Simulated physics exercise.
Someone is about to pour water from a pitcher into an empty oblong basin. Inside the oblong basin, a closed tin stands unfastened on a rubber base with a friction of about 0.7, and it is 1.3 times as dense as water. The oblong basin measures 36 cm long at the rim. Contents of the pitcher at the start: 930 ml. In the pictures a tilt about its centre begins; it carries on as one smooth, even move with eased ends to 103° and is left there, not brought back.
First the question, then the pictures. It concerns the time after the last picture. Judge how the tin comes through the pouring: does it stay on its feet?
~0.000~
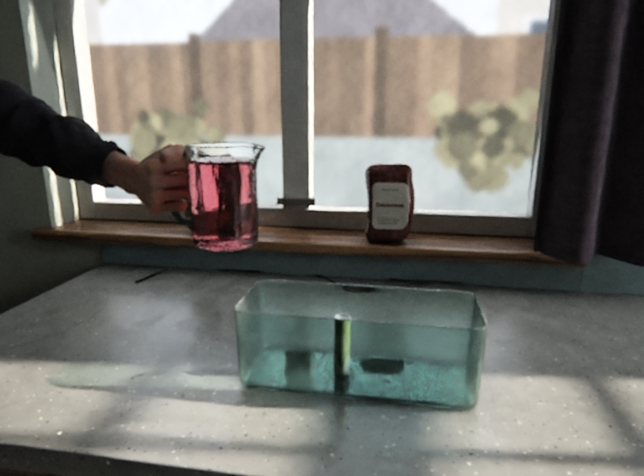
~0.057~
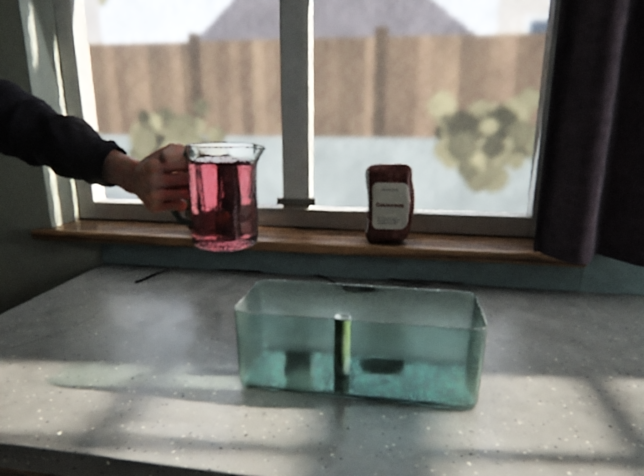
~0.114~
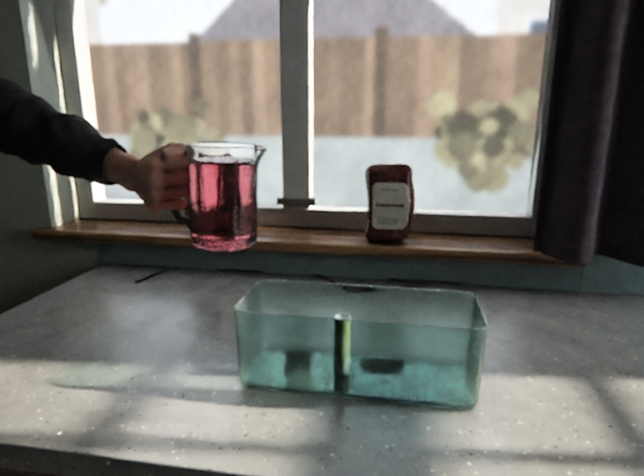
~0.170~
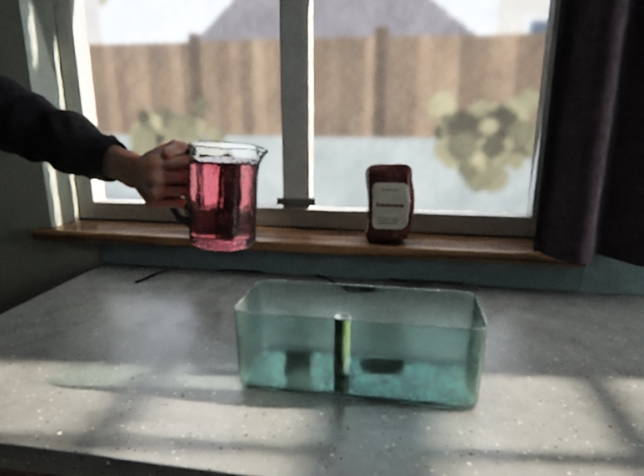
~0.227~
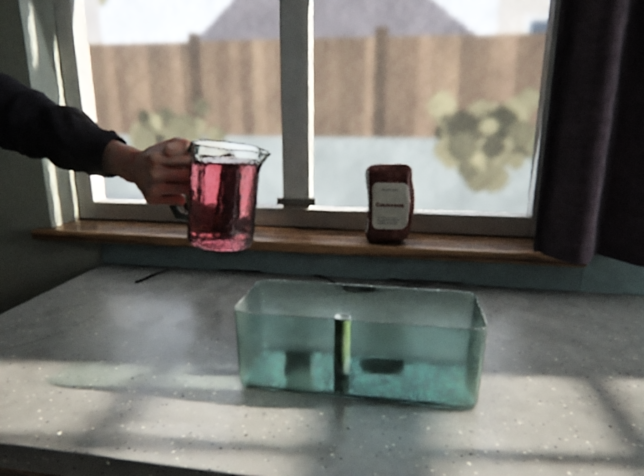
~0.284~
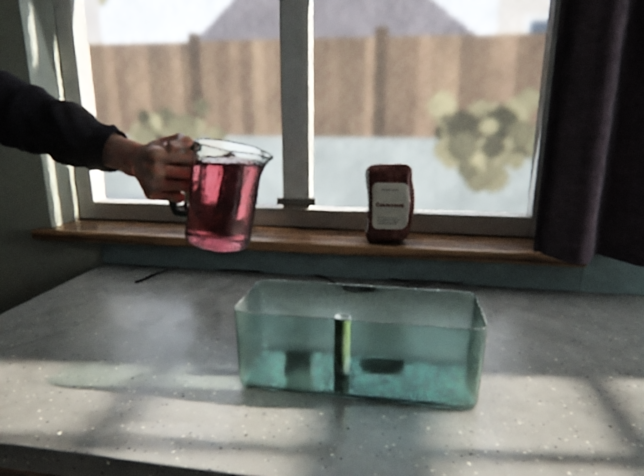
Watch, it's going to be unseated.
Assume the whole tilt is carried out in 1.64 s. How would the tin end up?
It tumbles over, then.
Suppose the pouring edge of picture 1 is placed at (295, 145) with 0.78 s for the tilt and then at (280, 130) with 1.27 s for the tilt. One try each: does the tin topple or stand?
The tin stays vertical the first time and overturns the second time.
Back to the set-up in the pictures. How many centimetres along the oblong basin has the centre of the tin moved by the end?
Looks like roughly 12.0 cm in total.
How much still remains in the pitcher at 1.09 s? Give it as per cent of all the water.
Close to 46 in a hundred.
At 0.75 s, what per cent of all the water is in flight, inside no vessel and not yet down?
About 10 per cent.
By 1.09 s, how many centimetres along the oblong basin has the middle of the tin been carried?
Roughly 1 cm.
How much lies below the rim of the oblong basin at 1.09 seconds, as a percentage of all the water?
The fraction sits near 36 in a hundred.
After 0.75 s the tilt is 61° and 89 per cent is still to pour; the tin stands where it began.
After 1.09 s the tilt is 95° and 45 per cent is still to pour; the tin leans 8°.
After 1.45 s the tilt is 103° and 7 per cent is still to pour; the tin lies on its side.
After 1.84 s the tilt is 103° and 0 per cent is still to pour; the tin lies on its side.
In the end the tin lies on its side.
